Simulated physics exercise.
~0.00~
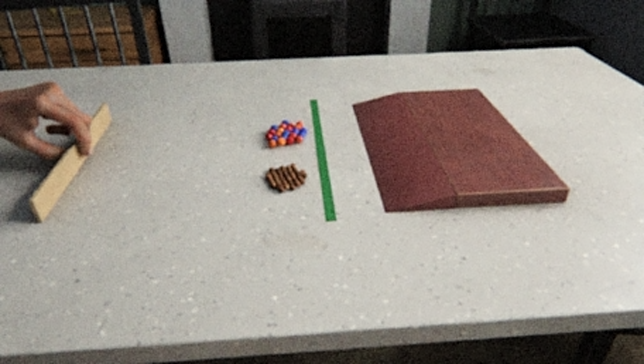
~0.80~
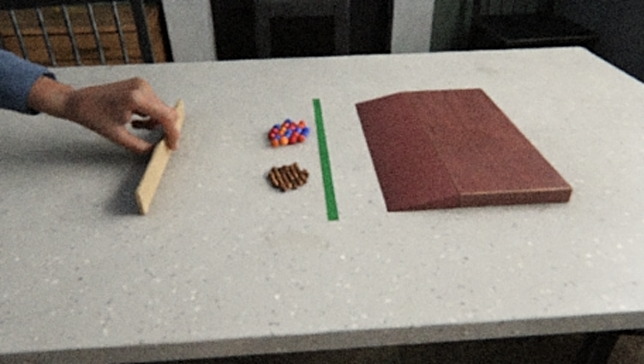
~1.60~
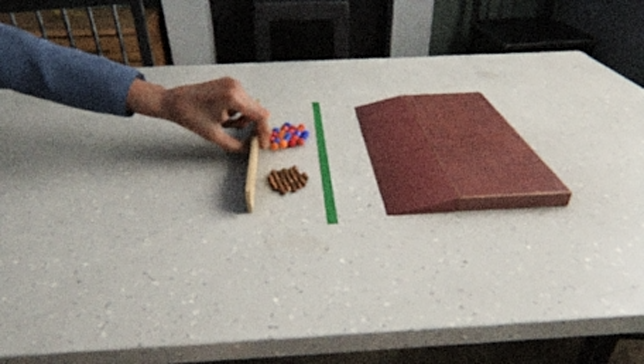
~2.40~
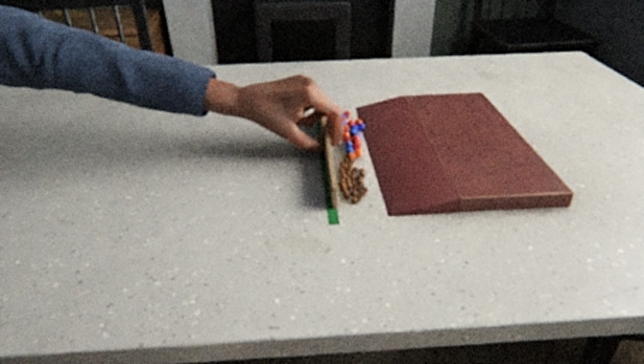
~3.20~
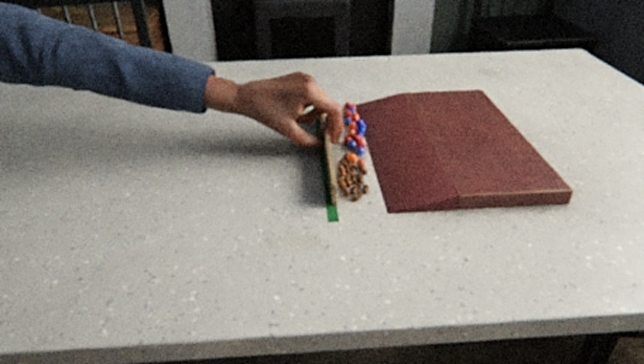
The clip shows a hand sliding an upright pale strip rightward across a speckled tabletop, pushing a red-and-blue pile and a brown pile past a green tape line. The strip stops at the tape, with both piles bunched together just short of the dark red ramp's top.
